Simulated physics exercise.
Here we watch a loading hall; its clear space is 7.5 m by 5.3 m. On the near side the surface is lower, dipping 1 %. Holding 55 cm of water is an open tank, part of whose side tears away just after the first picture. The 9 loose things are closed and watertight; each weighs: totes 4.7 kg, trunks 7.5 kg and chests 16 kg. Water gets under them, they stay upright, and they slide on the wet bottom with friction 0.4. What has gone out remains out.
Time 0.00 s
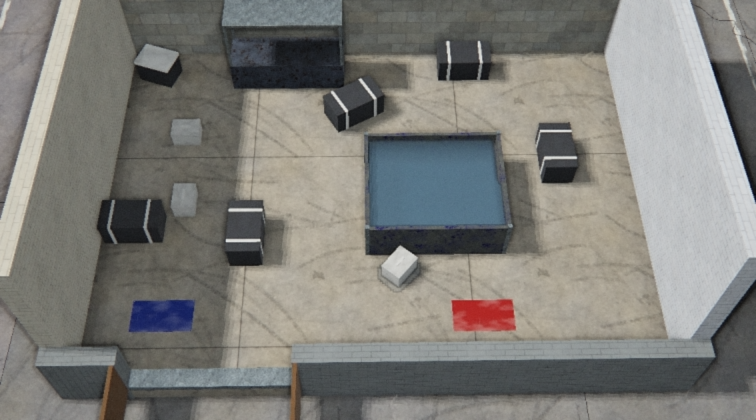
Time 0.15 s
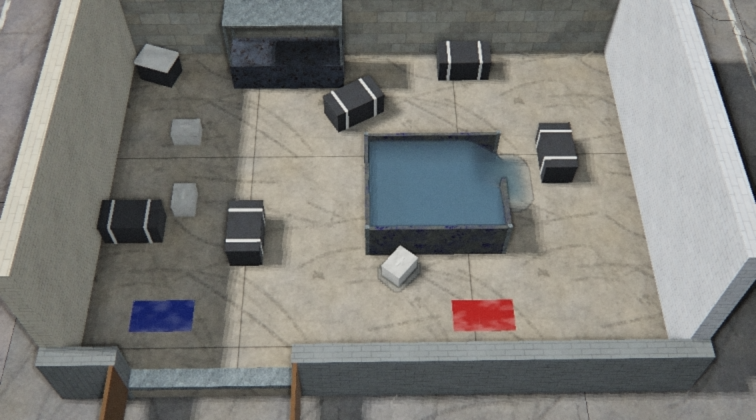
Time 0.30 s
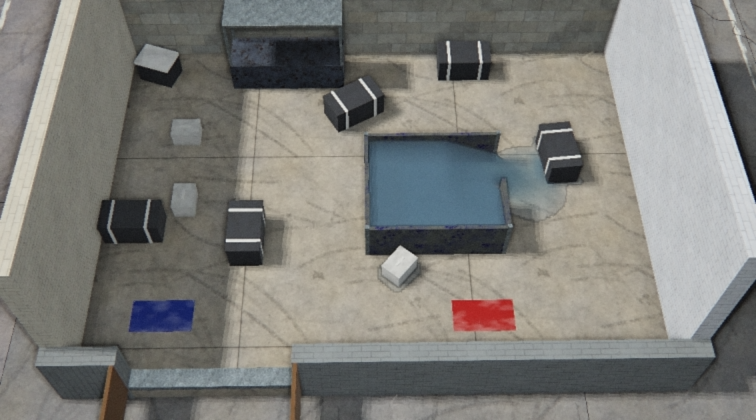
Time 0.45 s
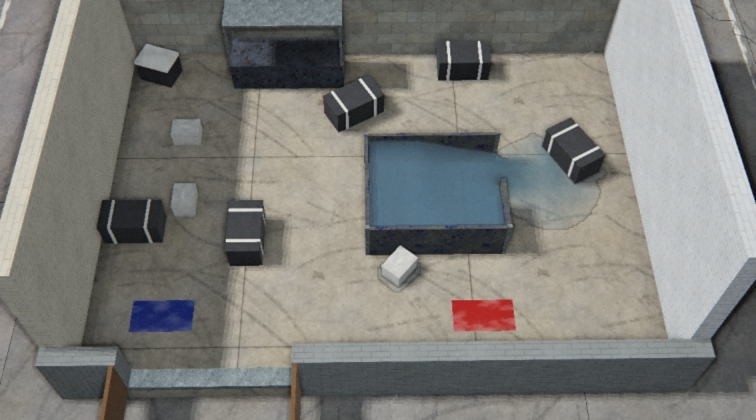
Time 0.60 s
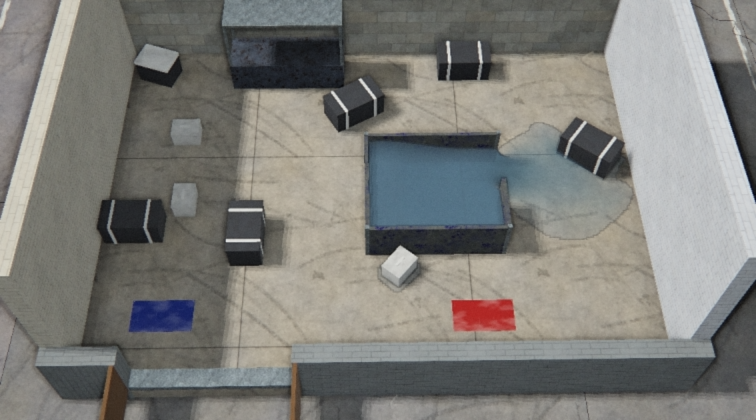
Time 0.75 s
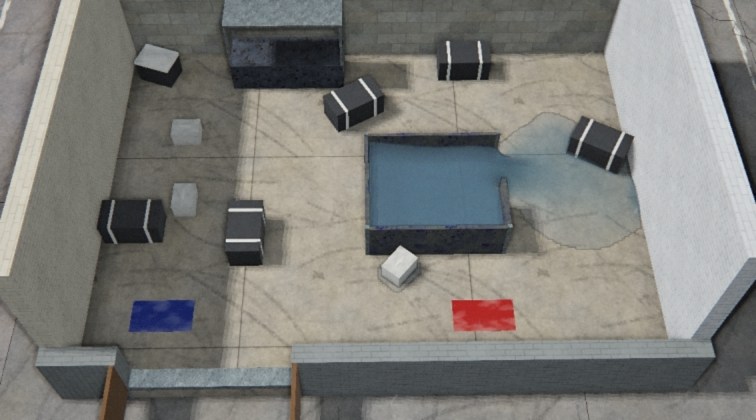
In a loading hall, water pours from a tank's broken right side and pushes a trunk rightward.
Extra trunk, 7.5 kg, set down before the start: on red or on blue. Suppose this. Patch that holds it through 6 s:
The blue one.
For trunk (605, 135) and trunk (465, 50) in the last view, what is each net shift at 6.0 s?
The one named first has moved 250 cm, the other 250 cm.
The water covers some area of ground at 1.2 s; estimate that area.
About 8.0 m2.
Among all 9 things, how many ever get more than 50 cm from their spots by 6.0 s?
The answer here is 3.
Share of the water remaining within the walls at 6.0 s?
Around 100 % of the water.
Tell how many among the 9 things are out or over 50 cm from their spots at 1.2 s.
The count is 1.
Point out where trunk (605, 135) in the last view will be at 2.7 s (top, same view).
It ends up close to (578, 46).
After 1.2 s on red it would be 0 cm off in 0 cm of water; on blue it would be 0 cm off in 0 cm of water.
After 2.7 s on red it would be 0 cm off in 0 cm of water; on blue it would be 0 cm off in 0 cm of water.
After 4.2 s on red it would be 33 cm off in 2 cm of water; on blue it would be 0 cm off in 0 cm of water.
After 6.0 s on red it would be 87 cm off in 8 cm of water; on blue it would be 0 cm off in 1 cm of water.
